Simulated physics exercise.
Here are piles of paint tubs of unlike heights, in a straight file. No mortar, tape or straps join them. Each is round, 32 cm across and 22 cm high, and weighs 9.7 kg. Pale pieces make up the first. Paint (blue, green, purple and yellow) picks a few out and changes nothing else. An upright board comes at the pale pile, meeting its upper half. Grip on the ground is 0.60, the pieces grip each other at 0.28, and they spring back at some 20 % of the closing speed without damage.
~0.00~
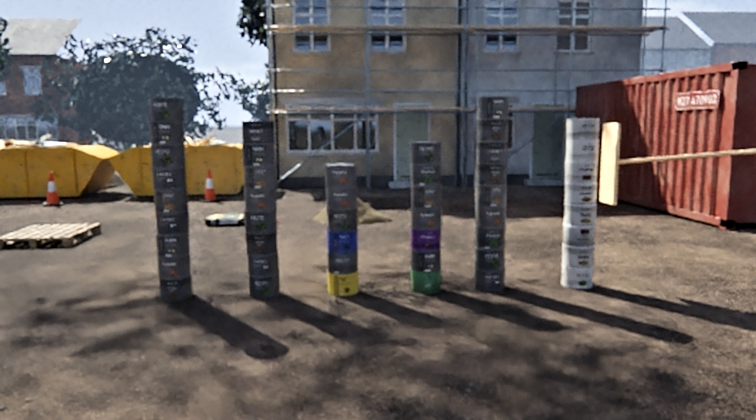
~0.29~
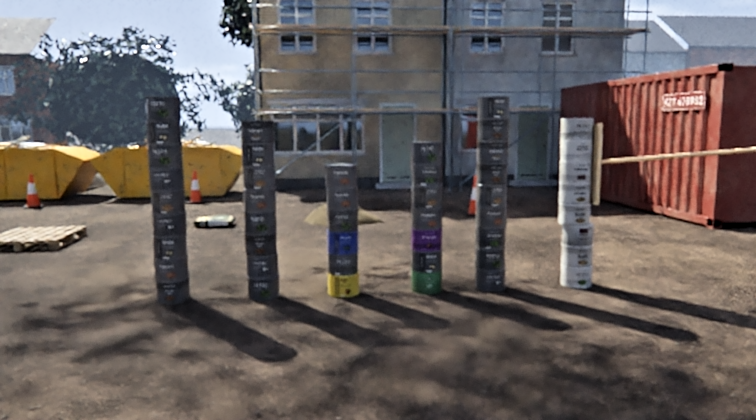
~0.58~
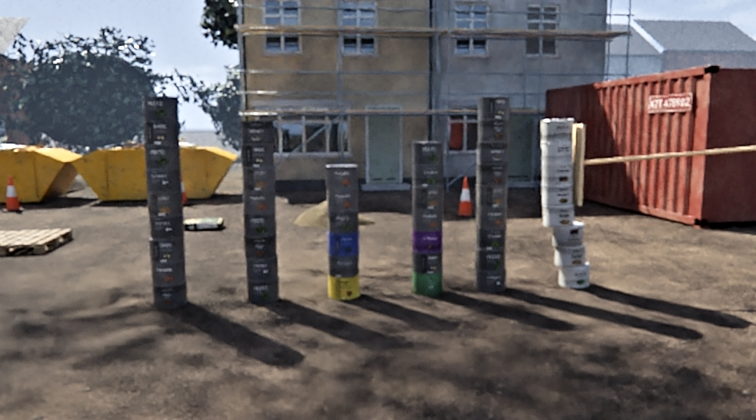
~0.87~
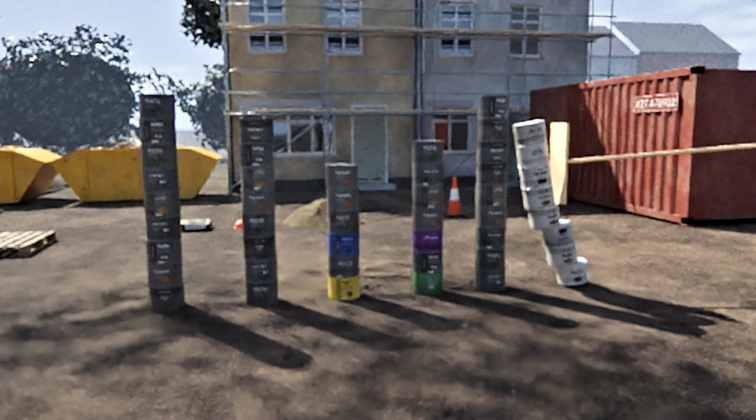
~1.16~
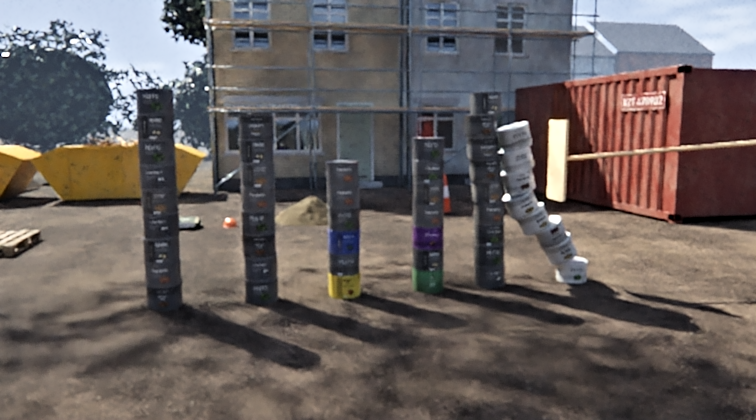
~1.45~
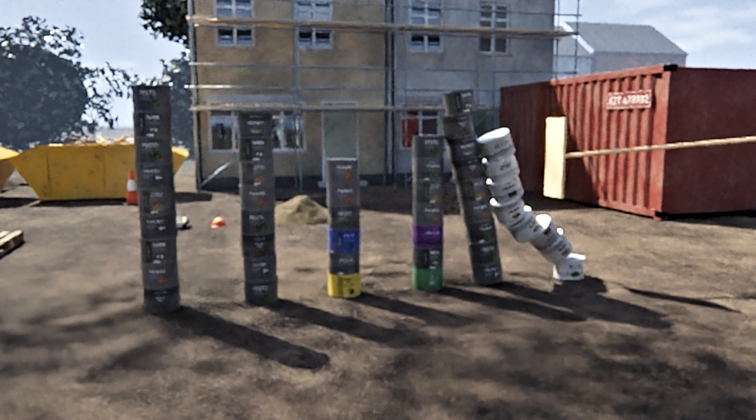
Six stacks of paint tubs stand in a row on a sunlit dirt building site, seen from the front with a scaffolded house behind. The white stack is at the right by a red container, the others are mostly dark grey with purple, green, blue and yellow tubs low down, and yellow skips sit left. As the camera moves round slightly, an upright board pushes the white stack leftward, then stays still while the stack bends over against its dark neighbour, which leans left too.
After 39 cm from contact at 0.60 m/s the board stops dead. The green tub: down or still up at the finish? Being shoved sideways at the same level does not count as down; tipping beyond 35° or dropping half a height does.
The green tub stays up.
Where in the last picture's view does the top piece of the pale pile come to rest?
At about (399, 306).
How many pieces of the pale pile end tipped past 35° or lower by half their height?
7 of them.
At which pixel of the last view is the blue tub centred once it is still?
Around (313, 292).
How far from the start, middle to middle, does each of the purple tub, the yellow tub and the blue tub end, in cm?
Moved: Purple 80, yellow 0, blue 70.
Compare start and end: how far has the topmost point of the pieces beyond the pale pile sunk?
About 140 cm.
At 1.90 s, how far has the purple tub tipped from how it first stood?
Roughly 10°.
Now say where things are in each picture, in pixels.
In the first picture (places mark the middle of the side facing us; the camera moves round a little), board (618, 153) 12 cm short; green tub (428, 283); blue tub (343, 243); yellow tub (343, 285); the rest undisturbed.
The second picture shows board (600, 153) 54 mm in; green tub (430, 283).
The third picture shows board (583, 154) 23 cm in; green tub (431, 285).
The fourth picture shows board (567, 153) 39 cm in, top of the pale pile leaning 11°; green tub (432, 284); the rest undisturbed.
The fifth picture shows board (566, 150) 39 cm in, stopped, top of the pale pile leaning 18°; green tub (432, 282); 6 disturbed, none down.
The sixth picture shows board (564, 147) 39 cm in, stopped, top of the pale pile leaning 25°; green tub (433, 280); purple tub (433, 237); blue tub (347, 241); steepest lean 9°, the tub at (482, 211); 9 disturbed, none down.
After 1.90 s, 7 of the pale pile down; 2 of the 39 other tubs down; green tub leaning 4°; purple tub leaning 10°.
After 2.52 s, 7 of the pale pile down; 14 of the 39 other tubs down; green tub unmoved; purple tub leaning 53°, 31 cm lower.
After 3.48 s, 7 of the pale pile down; 22 of the 39 other tubs down; green tub unmoved; purple tub on its side.
After 4.70 s, 7 of the pale pile down; 34 of the 39 other tubs down; green tub unmoved; purple tub on its side.
By the end (5.2 s), 7 of the pale pile down; 34 of the 39 other tubs down; green tub unmoved; purple tub on its side; blue tub on its side. As the last picture would show them, middles, green tub near (428, 277), purple tub near (377, 282).
